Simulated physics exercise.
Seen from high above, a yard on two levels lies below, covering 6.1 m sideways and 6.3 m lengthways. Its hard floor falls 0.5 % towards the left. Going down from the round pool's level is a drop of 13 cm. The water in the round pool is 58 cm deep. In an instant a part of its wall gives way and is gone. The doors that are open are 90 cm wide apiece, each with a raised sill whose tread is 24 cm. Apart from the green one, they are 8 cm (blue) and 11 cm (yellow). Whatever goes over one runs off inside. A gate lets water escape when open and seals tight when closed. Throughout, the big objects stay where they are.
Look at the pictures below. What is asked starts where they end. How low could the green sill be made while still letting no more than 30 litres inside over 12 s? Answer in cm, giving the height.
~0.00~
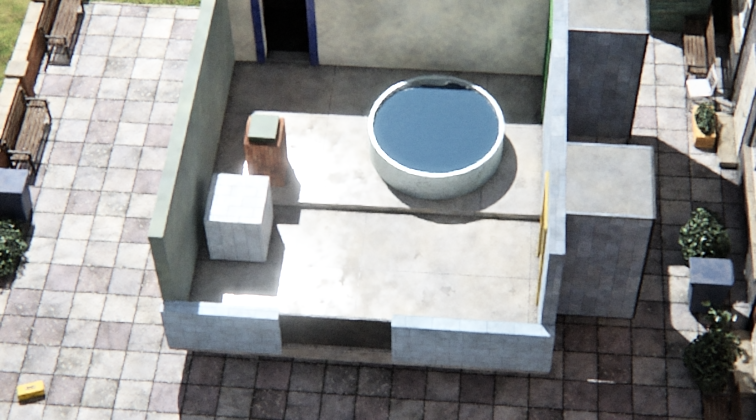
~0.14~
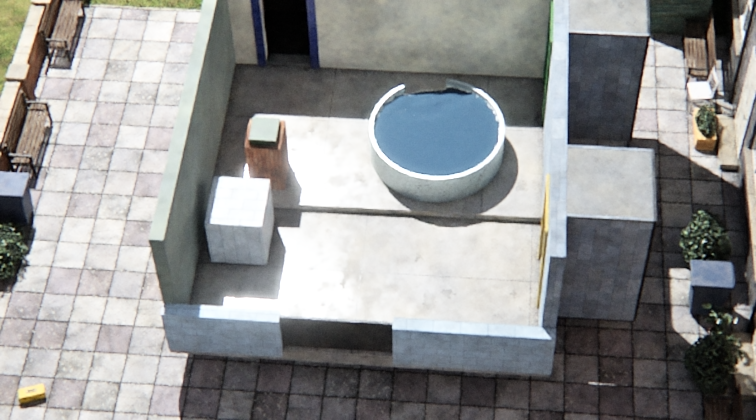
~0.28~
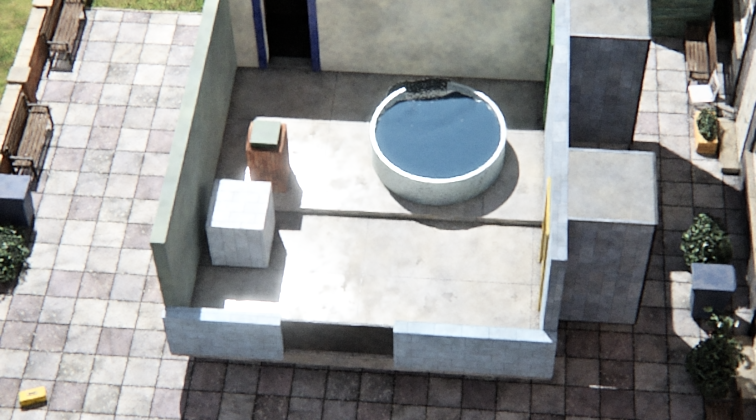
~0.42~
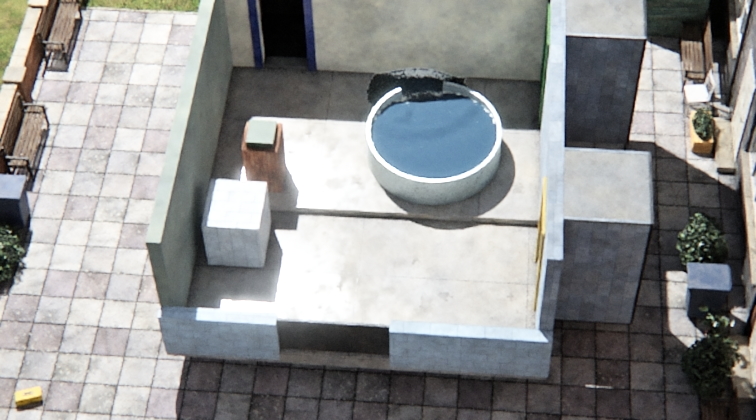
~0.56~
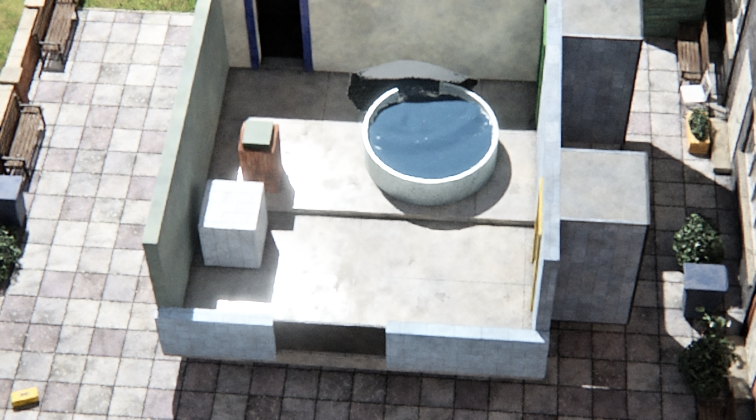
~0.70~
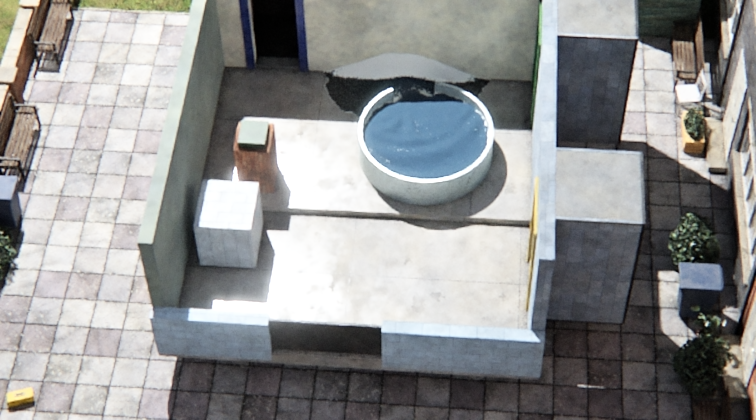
About 16 cm.
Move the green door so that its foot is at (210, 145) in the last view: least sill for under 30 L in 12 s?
Close to 9.5 cm at the least.
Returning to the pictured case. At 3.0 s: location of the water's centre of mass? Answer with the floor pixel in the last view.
Centre of the water: Approx. (394, 136) px.
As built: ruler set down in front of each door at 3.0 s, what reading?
Door depths (cm): Green = 20, blue = 6, yellow = 0.
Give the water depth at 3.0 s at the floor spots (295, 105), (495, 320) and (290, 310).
I'd read roughly 5, 0 and 0 cm there.
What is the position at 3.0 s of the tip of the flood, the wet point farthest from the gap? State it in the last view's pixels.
The farthest wet point sits near (195, 228) in the last view.
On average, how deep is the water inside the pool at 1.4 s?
It averages near 45 cm.
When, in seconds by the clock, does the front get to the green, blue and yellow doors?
Green door 1.4 seconds, blue door 1.1 seconds, yellow door 3.4 seconds.
After 1.4 s water covers 15 % of the floor, deepest (45 cm) near (406, 81); 4 cm at the green door, 0 litres in over its 20 cm sill.
After 3.0 s water covers 35 % of the floor, deepest (31 cm) near (416, 81); 20 cm at the green door, 5 litres in over its 20 cm sill.
After 12.0 s water covers 95 % of the floor, deepest (14 cm) near (217, 213); 7 cm at the green door, 6 litres in over its 20 cm sill.
At the green door as built, the water arrived by 1.4 s and peaked near 23 cm at 2.2 s.
With a sill of 13 cm, 61 litres would have come in within the 12 s; with 17.5 cm, 16 litres. So under 30 litres takes about 16 cm.
